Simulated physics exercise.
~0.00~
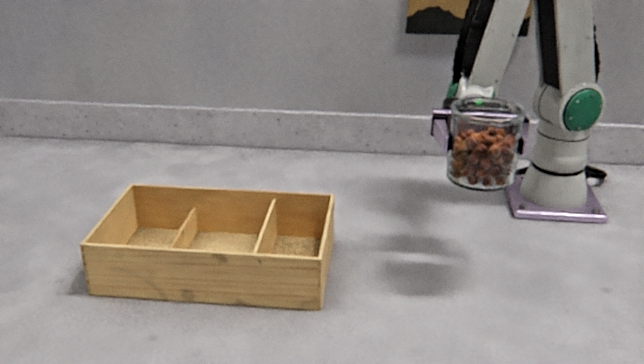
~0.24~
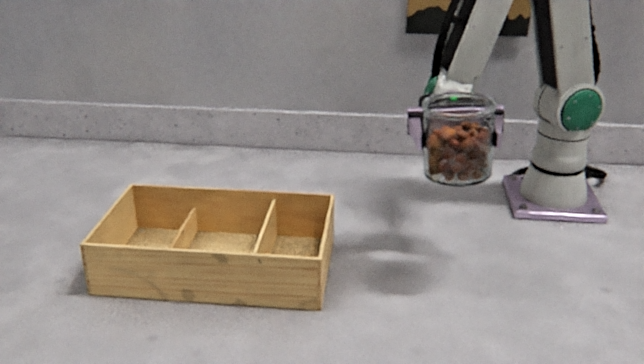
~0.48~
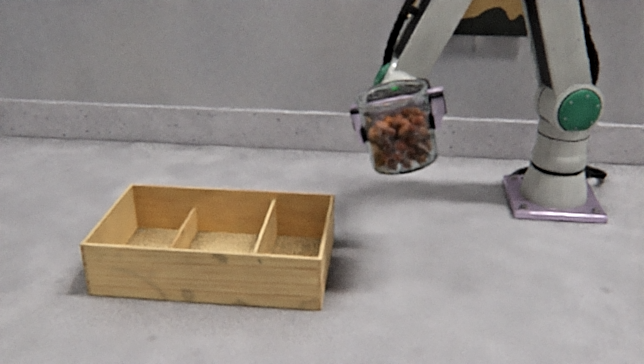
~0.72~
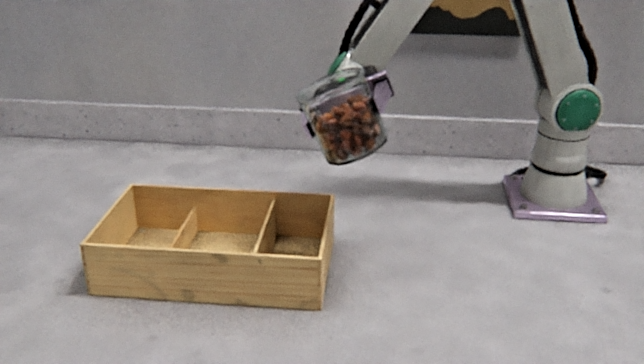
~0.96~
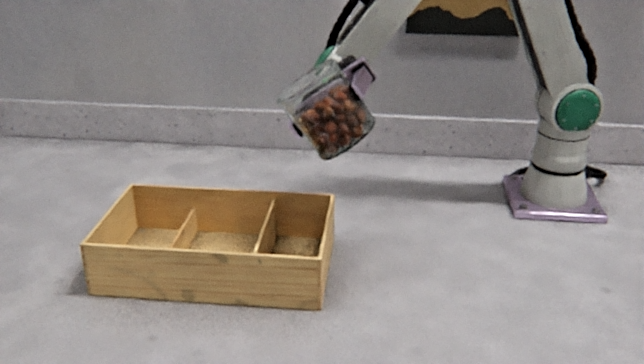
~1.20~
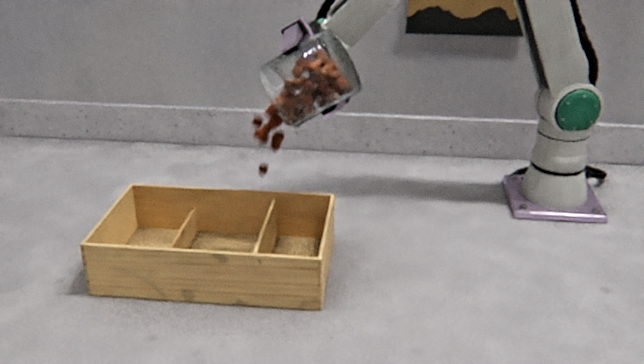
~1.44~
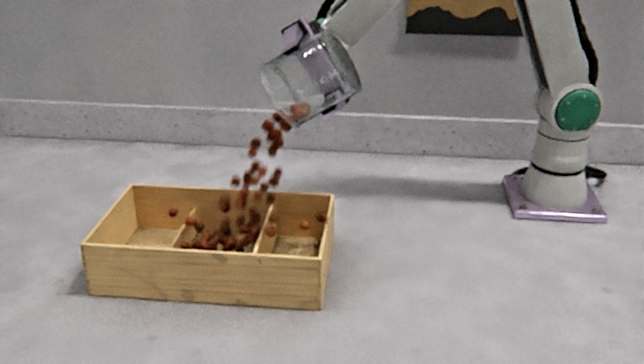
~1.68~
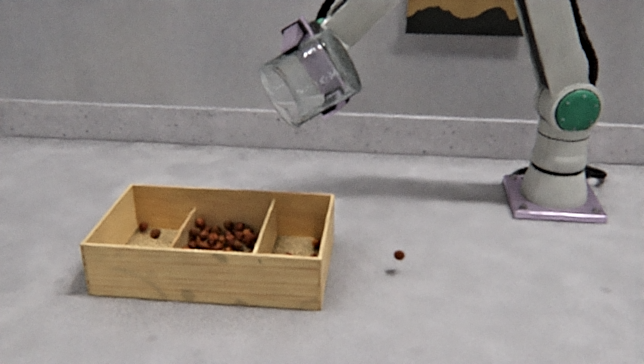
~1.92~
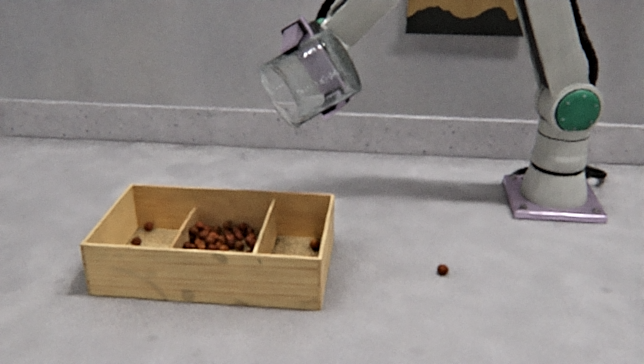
A robot arm carries a tumbler left and tips hazelnuts mostly into a wooden box's middle compartment.
